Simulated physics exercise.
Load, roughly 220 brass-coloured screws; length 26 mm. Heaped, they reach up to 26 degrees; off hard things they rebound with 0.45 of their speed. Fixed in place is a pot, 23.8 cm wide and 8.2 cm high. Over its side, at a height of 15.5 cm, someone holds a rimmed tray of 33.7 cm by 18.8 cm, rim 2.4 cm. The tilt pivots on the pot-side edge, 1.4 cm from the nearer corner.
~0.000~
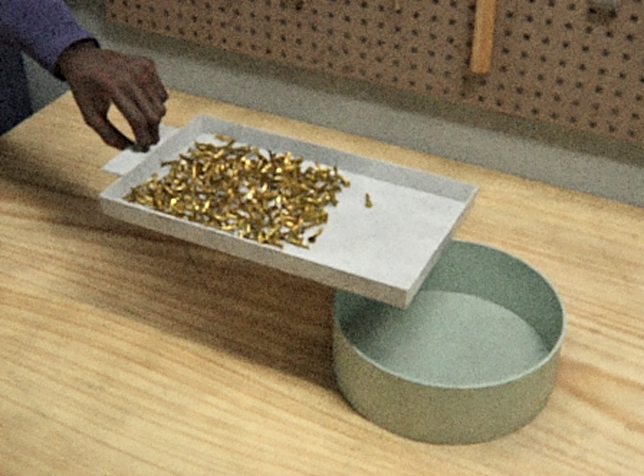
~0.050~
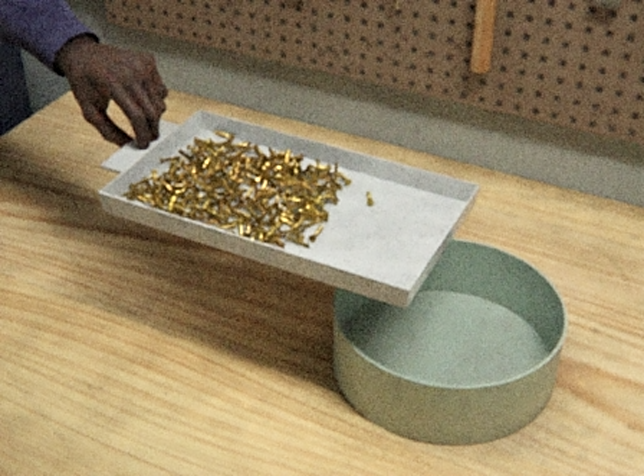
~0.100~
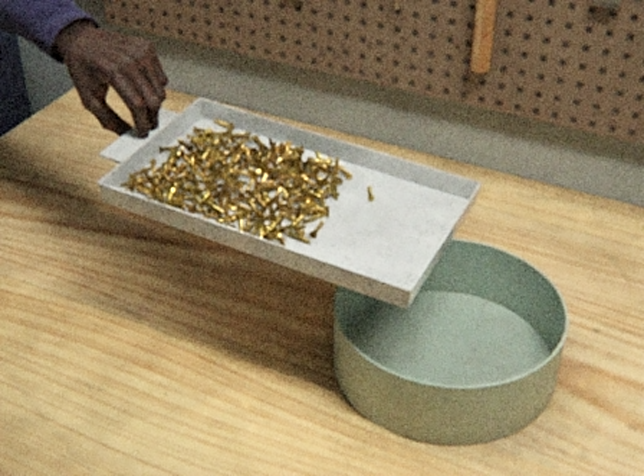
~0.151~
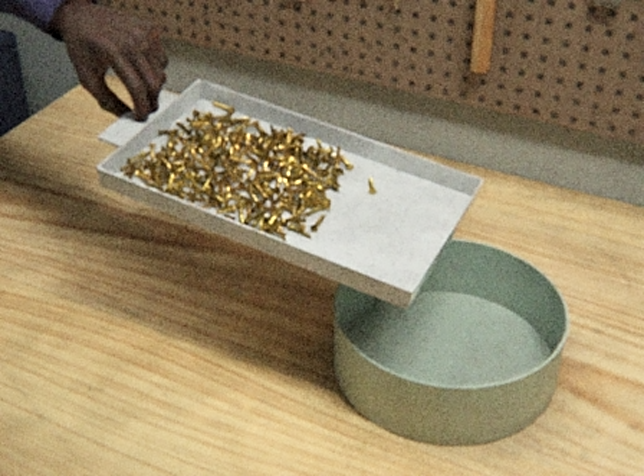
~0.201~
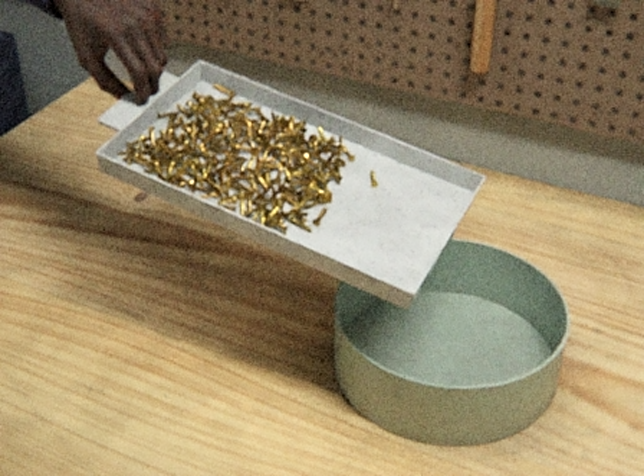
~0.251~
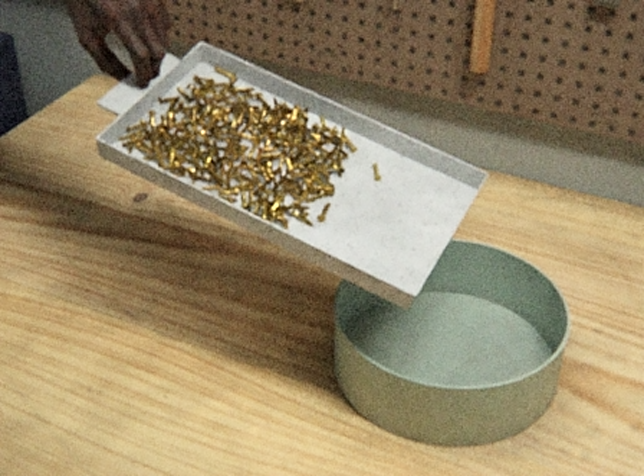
A hand held a shallow white tray of small brass-coloured screws over the side of a round green pot, then raised the tray's left end steadily while the screws stayed bunched together.
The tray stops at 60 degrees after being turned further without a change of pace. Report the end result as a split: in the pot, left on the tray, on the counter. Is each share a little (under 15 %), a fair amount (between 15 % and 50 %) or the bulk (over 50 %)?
Pot: A fair amount; tray: A fair amount; counter: A fair amount.
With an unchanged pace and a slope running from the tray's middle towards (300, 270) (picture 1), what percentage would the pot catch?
0 %.
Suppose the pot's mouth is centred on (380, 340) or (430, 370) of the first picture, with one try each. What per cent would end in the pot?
Roughly 45 and 65 percent.
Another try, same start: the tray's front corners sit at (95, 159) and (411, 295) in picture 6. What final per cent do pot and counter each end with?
You'd end with pot at 0 and counter at 50.
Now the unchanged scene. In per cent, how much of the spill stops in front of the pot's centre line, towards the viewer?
Roughly 100 per cent.
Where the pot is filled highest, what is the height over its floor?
Measured height: Approx. 1.5 cm.
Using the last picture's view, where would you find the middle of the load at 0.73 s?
Somewhere about (372, 203) in the last view.
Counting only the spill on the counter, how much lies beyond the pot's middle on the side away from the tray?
I'd put it at close to 90 per cent.
Then, at 0.54 s, tilt 38 degrees; the tray holds 100 %, the pot 0 %.
After 0.73 s, tilt 52 degrees; the tray holds 100 %, the pot 0 %.
After 1.04 s, tilt 60 degrees; the tray holds 50 %, the pot 10 %.
By 2.1 s all is still; pot 25 %, tray 35 %, counter 40 %.
